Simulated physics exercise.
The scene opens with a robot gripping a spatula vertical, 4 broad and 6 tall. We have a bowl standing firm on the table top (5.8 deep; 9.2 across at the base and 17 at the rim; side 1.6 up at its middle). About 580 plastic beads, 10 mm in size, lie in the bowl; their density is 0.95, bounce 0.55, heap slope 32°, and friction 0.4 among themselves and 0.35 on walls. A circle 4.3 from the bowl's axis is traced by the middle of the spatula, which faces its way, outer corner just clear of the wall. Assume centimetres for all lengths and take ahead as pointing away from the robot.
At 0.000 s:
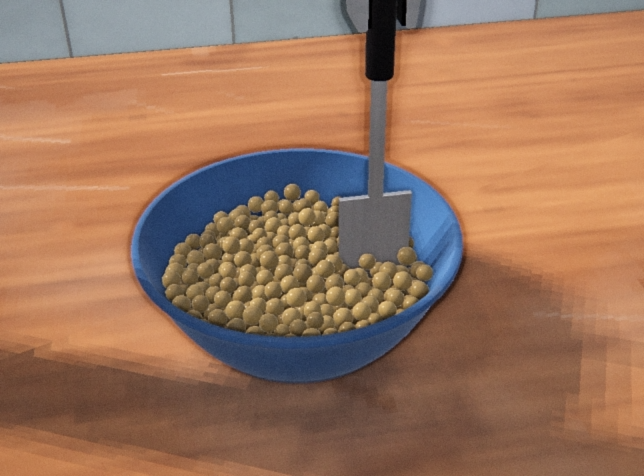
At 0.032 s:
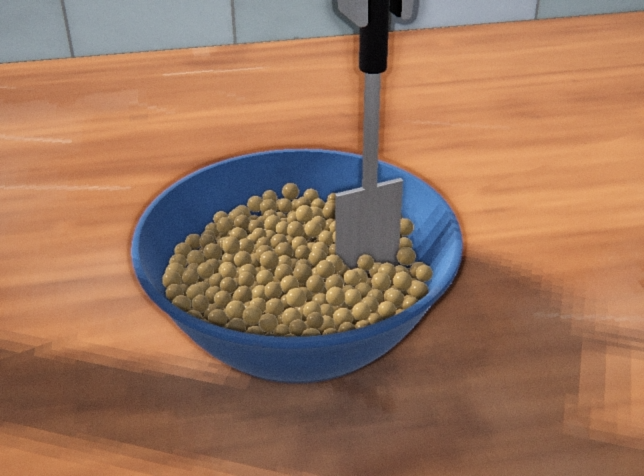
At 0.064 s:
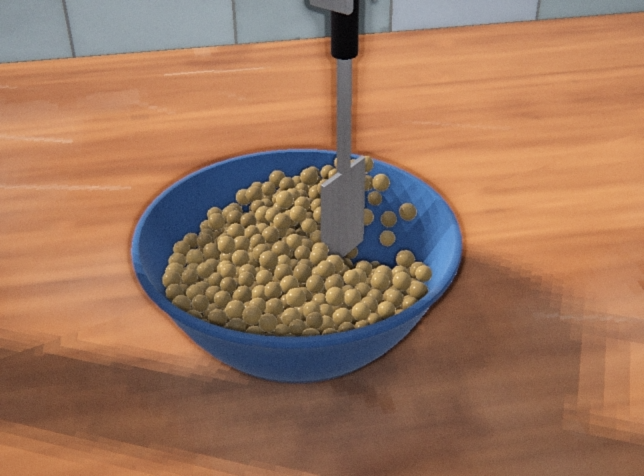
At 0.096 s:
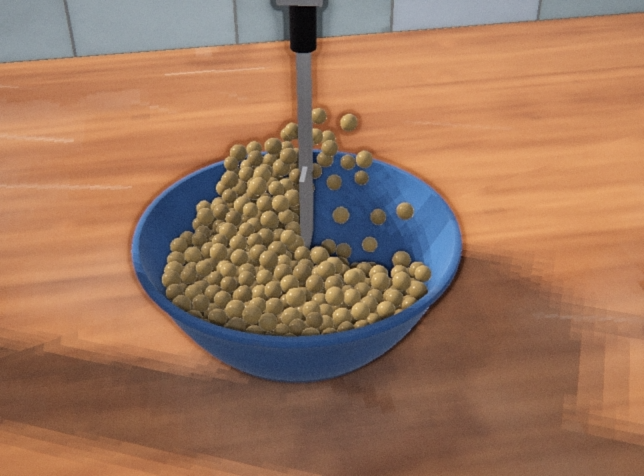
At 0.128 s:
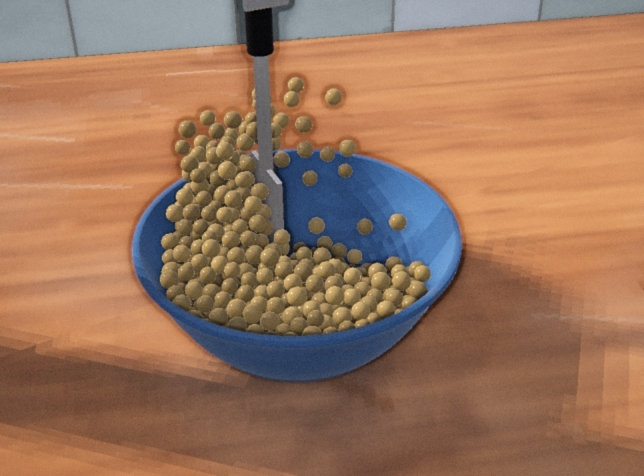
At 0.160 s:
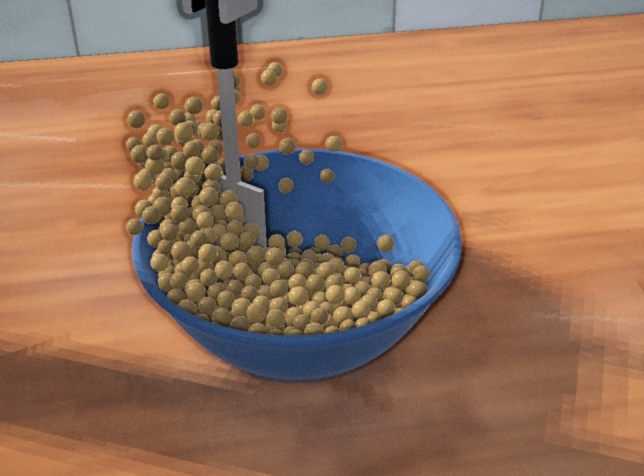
On a wooden counter, a gripper-held spatula sweeping leftward around the back of a blue bowl, piling and flinging tan beads upward.
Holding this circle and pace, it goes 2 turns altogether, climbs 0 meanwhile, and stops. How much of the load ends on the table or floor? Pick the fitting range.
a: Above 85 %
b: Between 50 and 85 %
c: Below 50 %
Between 50 and 85 %.
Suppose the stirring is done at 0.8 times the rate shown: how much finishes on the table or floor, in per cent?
Estimated share: Near 50 per cent.
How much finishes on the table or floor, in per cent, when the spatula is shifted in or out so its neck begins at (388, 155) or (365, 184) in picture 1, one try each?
55 and 55 per cent.
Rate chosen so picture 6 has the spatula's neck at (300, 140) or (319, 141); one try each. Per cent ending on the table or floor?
Some 40 and 30 per cent respectively.
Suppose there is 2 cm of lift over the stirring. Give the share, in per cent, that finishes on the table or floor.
Roughly 45 per cent.
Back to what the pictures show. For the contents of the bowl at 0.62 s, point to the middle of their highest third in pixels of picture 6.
(247, 318).
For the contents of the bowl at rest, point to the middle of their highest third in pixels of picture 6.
The centre is near pixel (341, 241).
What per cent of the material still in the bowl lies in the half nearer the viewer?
I'd put it at roughly 40 per cent.
After 0.39 s, 2° round, highest piece 10 above the table; 354 in the bowl, 139 on the table or floor, 87 in flight or on the tool.
After 0.62 s, 228° round, highest piece 10 above the table; 288 on the table or floor, 261 in the bowl, 31 in flight or on the tool.
After 0.94 s, 0° round, highest piece 5 above the table; 352 on the table or floor, 228 in the bowl.
After 1.64 s, 0° round, highest piece 5 above the table; 352 on the table or floor, 228 in the bowl.
In the end, 352 on the table or floor, 228 in the bowl. That is 61 % on the table or floor.
